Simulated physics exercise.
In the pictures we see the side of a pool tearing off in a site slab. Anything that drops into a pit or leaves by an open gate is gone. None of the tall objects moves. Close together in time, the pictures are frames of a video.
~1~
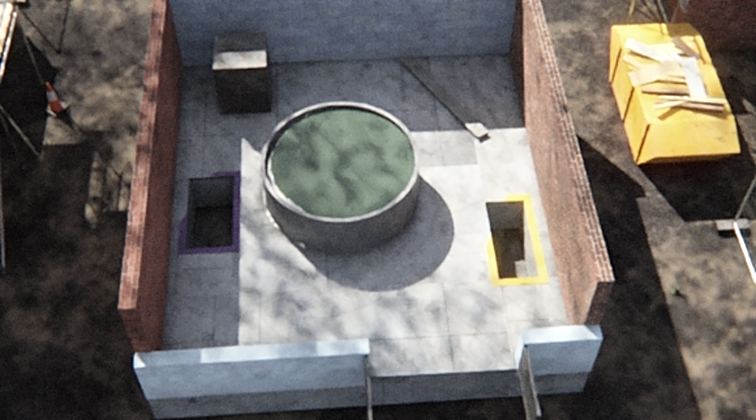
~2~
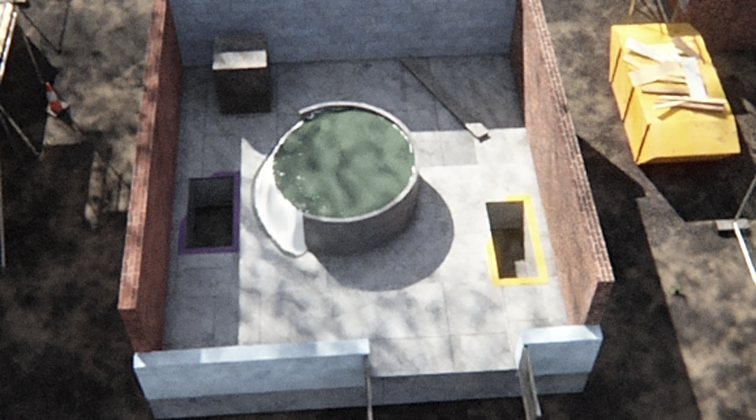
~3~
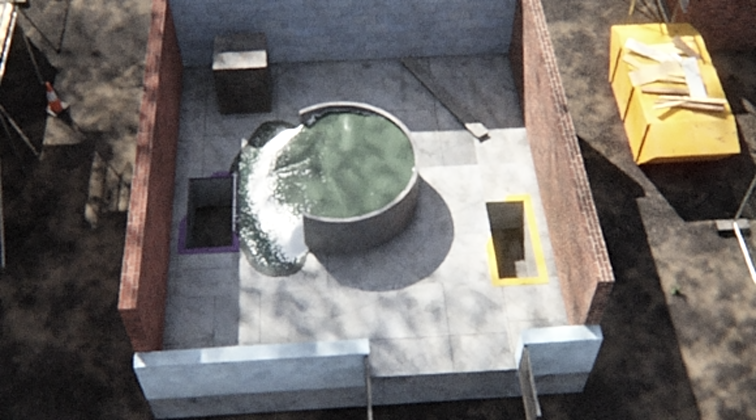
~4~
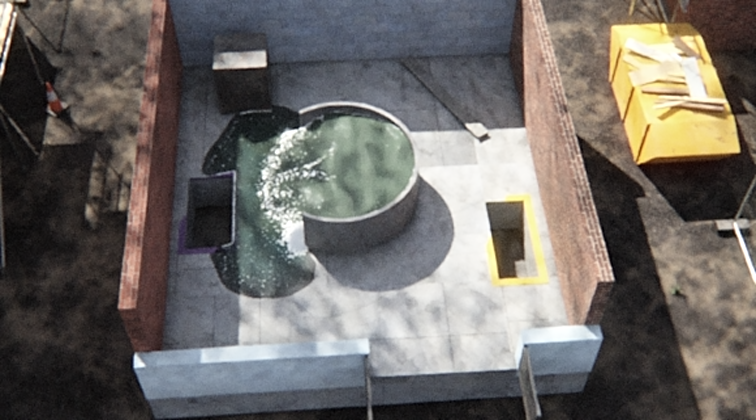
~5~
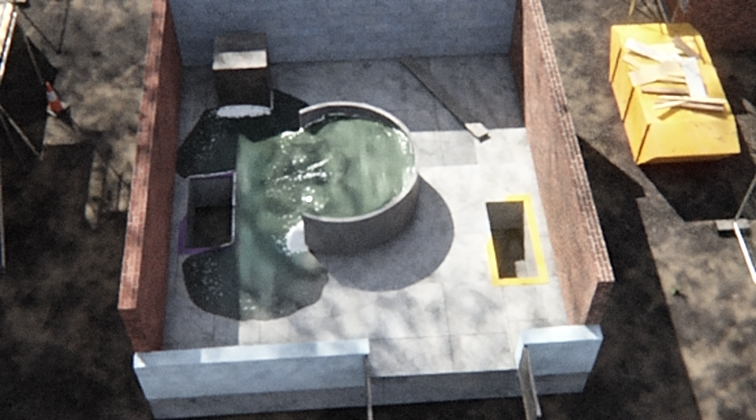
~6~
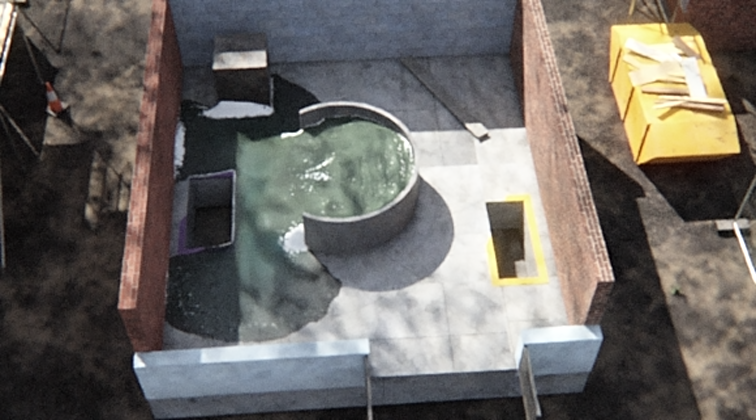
Green water burst through the left side of a round pool on a walled concrete slab, splashed white, then spread around the purple-edged opening and past the grey block, darkening the floor.
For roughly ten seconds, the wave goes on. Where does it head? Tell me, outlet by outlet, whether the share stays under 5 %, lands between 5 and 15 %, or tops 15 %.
In the end the gate claims a light share - short of five per cent. The yellow pit claims an in-between share - five to fifteen per cent. The purple pit claims a heavy share - exceeding fifteen per cent.
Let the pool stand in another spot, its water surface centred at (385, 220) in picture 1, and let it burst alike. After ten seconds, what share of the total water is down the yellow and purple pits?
I'd guess yellow takes near 6 % and purple near 50 %.
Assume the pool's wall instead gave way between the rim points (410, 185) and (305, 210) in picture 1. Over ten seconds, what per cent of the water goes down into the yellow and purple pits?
In percent: Yellow 12, purple 12.
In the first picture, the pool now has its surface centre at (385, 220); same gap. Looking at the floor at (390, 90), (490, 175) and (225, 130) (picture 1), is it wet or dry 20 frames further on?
Okay, first one high and dry, second one high and dry, last one got wet.
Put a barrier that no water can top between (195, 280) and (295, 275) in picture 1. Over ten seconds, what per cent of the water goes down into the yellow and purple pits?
Approximate split, yellow: 6 in a hundred; purple: 70 in a hundred.
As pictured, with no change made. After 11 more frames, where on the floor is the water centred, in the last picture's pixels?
I'd say around (274, 194).
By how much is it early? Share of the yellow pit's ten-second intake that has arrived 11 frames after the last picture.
I'd put it at about 0 per cent.
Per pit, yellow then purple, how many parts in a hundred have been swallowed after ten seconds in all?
In order, near 10 and 60 in a hundred.
A moment on, water covers 35 % of the floor; the gate 0 %, the yellow pit 0 %, the purple pit 17 %.
Next, water covers 35 % of the floor; the gate 0 %, the yellow pit 0 %, the purple pit 31 %.
Then, water covers 65 % of the floor; the gate 0 %, the yellow pit 0 %, the purple pit 44 %.
Later, water covers 90 % of the floor; the gate 1 %, the yellow pit 3 %, the purple pit 54 %.
In the end, water covers 90 % of the floor; the gate 1 %, the yellow pit 10 %, the purple pit 60 %.
